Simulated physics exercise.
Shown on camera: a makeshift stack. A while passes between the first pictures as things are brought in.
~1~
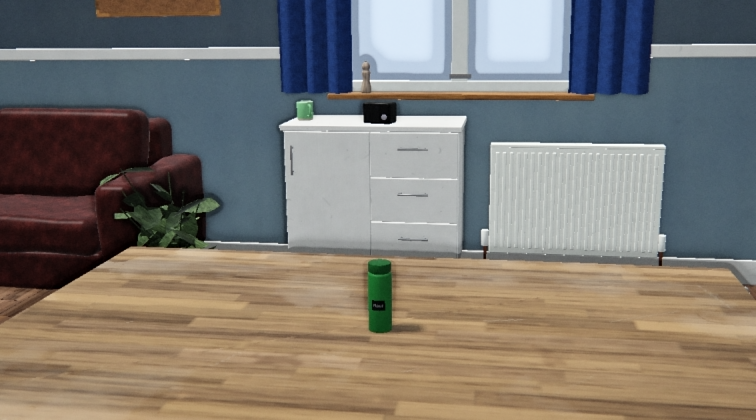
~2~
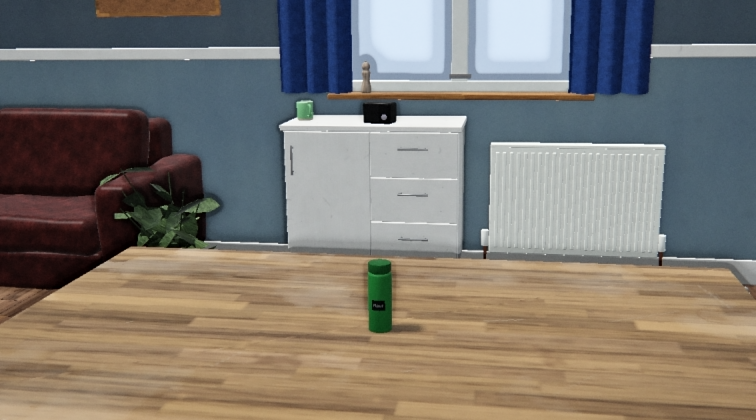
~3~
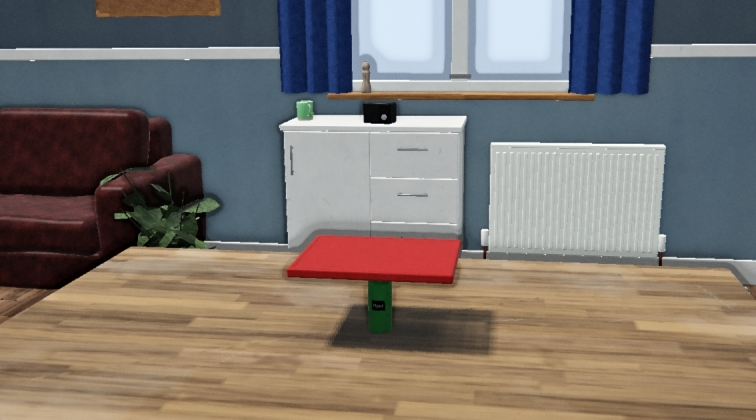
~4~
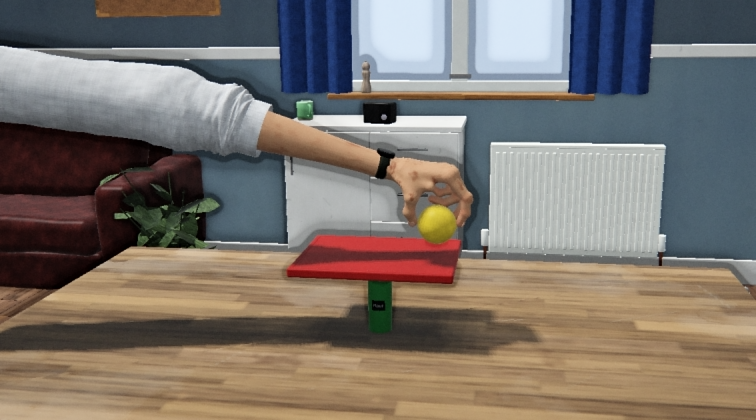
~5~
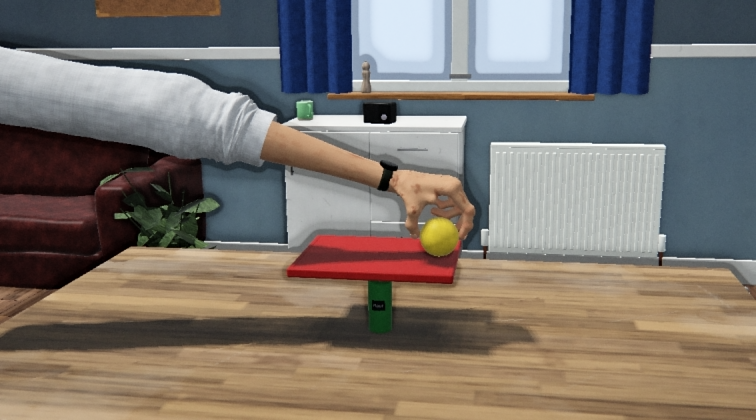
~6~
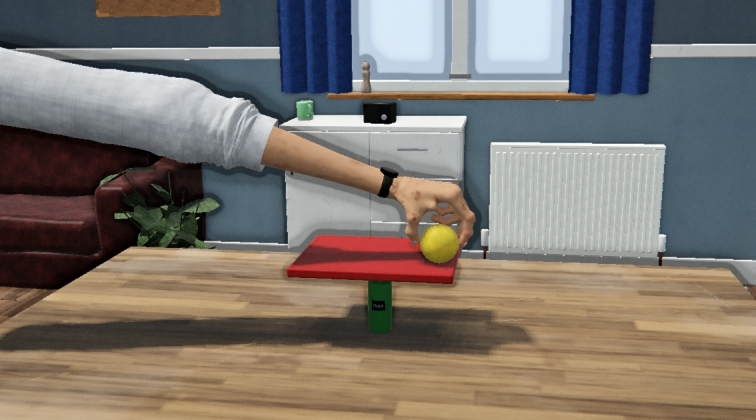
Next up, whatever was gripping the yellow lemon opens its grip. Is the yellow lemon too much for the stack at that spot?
Doesn't stay put.
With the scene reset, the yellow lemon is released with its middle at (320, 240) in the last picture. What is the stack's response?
Well, it crumbles then.
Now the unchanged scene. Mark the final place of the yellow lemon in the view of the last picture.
In the final view it sits at roughly (458, 328).
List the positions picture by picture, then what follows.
The last thing is not in view yet, in the first frame.
The last thing is not in view yet, in the second frame.
The last thing is not in view yet; red lid (379, 257), in the third frame.
Coming down; yellow lemon (437, 224); red lid (379, 257), in the fourth frame.
Coming down; yellow lemon (439, 237); red lid (379, 257), in the fifth frame.
In place under the hand; yellow lemon (439, 244); red lid (379, 257), in the sixth frame.
Then, 0.50 s after the last picture, yellow lemon now fallen; red lid tipped 60° from how it was.
Then, 0.90 s after the last picture, red lid and green shaker now fallen.
At rest, fallen, red lid, green shaker and yellow lemon. Seen from the same camera at the end, yellow lemon near (458, 328). The stack loses its balance.
